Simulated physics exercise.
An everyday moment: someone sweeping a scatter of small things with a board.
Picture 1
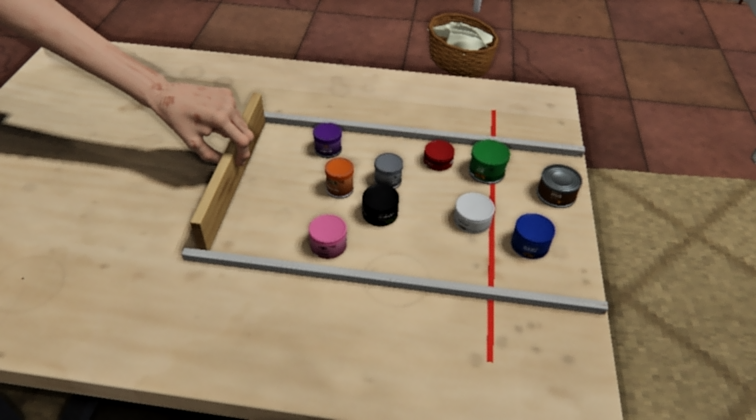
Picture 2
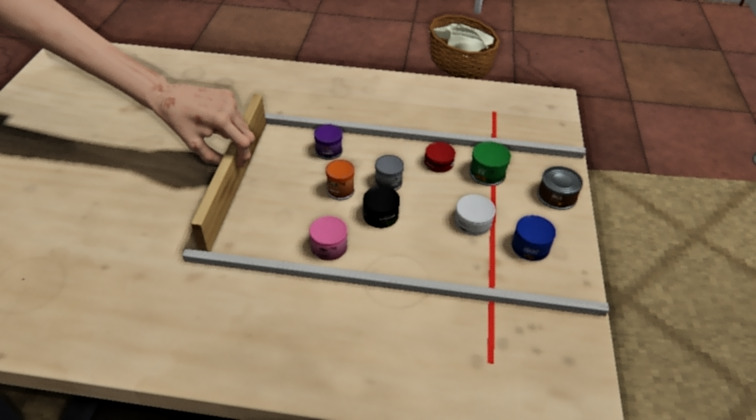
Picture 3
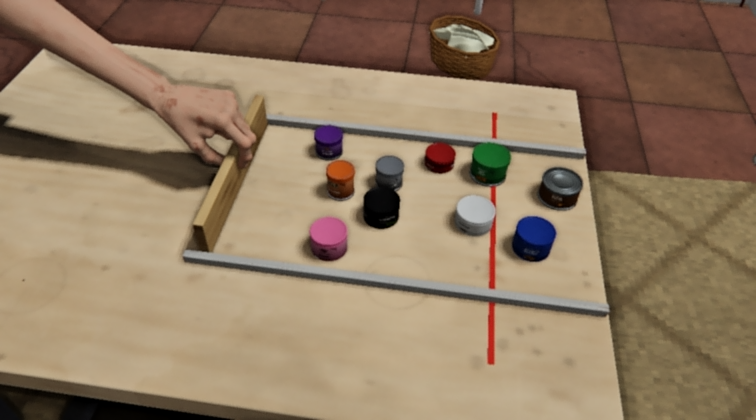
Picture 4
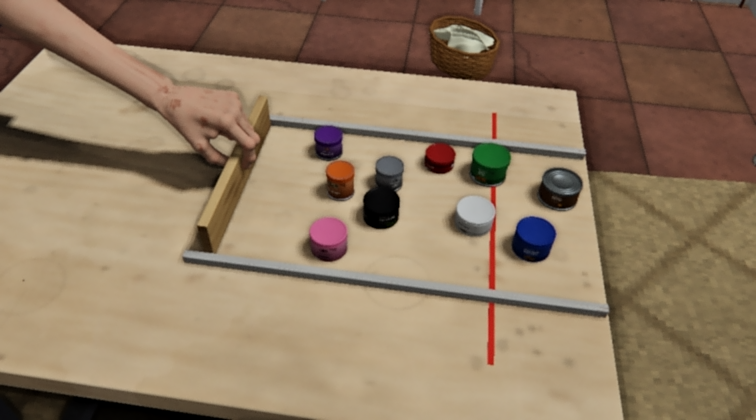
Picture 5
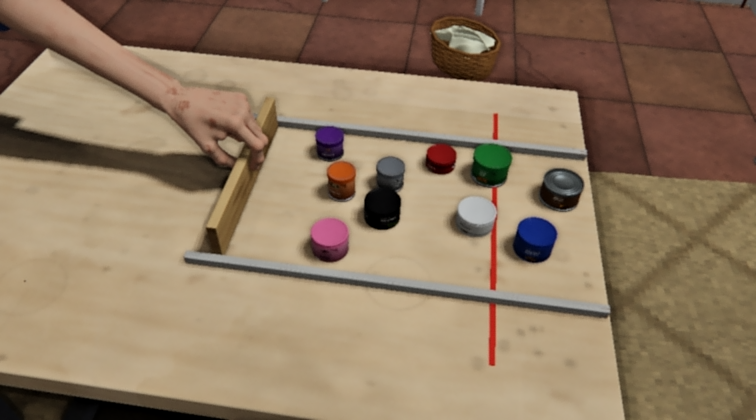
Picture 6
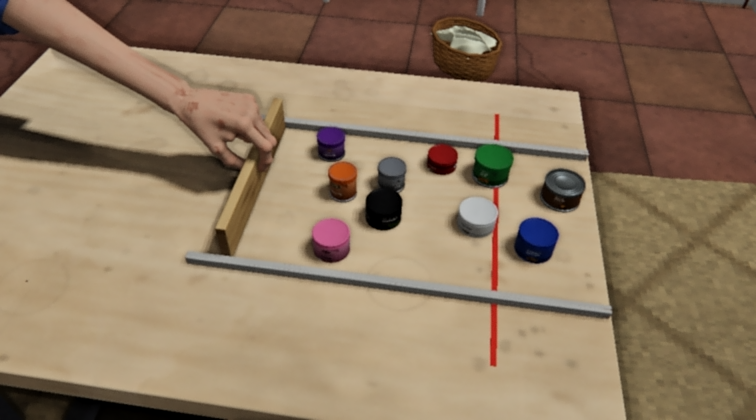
A hand held a wooden board upright at the left of a table, barely moving at first, then slid it slightly right toward the scattered colourful tubs, which stayed put between two grey rails.
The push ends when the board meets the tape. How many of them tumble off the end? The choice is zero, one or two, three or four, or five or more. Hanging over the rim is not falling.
The number that fall off is zero.
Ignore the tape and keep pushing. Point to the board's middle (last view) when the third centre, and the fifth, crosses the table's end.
Its middle is around (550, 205) and later (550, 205).
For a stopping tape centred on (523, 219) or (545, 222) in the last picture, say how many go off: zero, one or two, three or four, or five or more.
The falls would be one or two; 1 or 2.
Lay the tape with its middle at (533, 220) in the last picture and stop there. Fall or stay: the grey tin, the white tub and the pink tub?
The grey tin is kept; the white tub holds on; the pink tub remains up.
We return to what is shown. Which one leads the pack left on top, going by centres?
It is the brown tin.
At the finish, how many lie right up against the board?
That makes 5.
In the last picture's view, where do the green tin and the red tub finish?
The green tin at (543, 179), the red tub at (540, 160).
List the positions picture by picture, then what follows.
Brown tin (559, 186); blue tub (533, 237); green tin (489, 162); board (233, 166); tape (492, 212), in the first picture.
Blue tub (533, 238); white tub (474, 215), in the second picture.
Green tin (490, 165); pink tub (329, 239), in the third picture.
Brown tin (560, 189); board (239, 169), in the fourth picture.
Blue tub (535, 240); orange tin (342, 182), in the fifth picture.
Brown tin (563, 190); blue tub (536, 241); green tin (492, 166); board (255, 172); tape (496, 215), in the sixth picture.
A little later, none off yet; brown tin at rest near (563, 190); blue tub at rest near (536, 241); green tin at rest near (492, 166).
Next, none off yet; brown tin at rest near (563, 190); blue tub at rest near (536, 241); green tin moving near (498, 167).
When it is over, the number that fall off is zero.
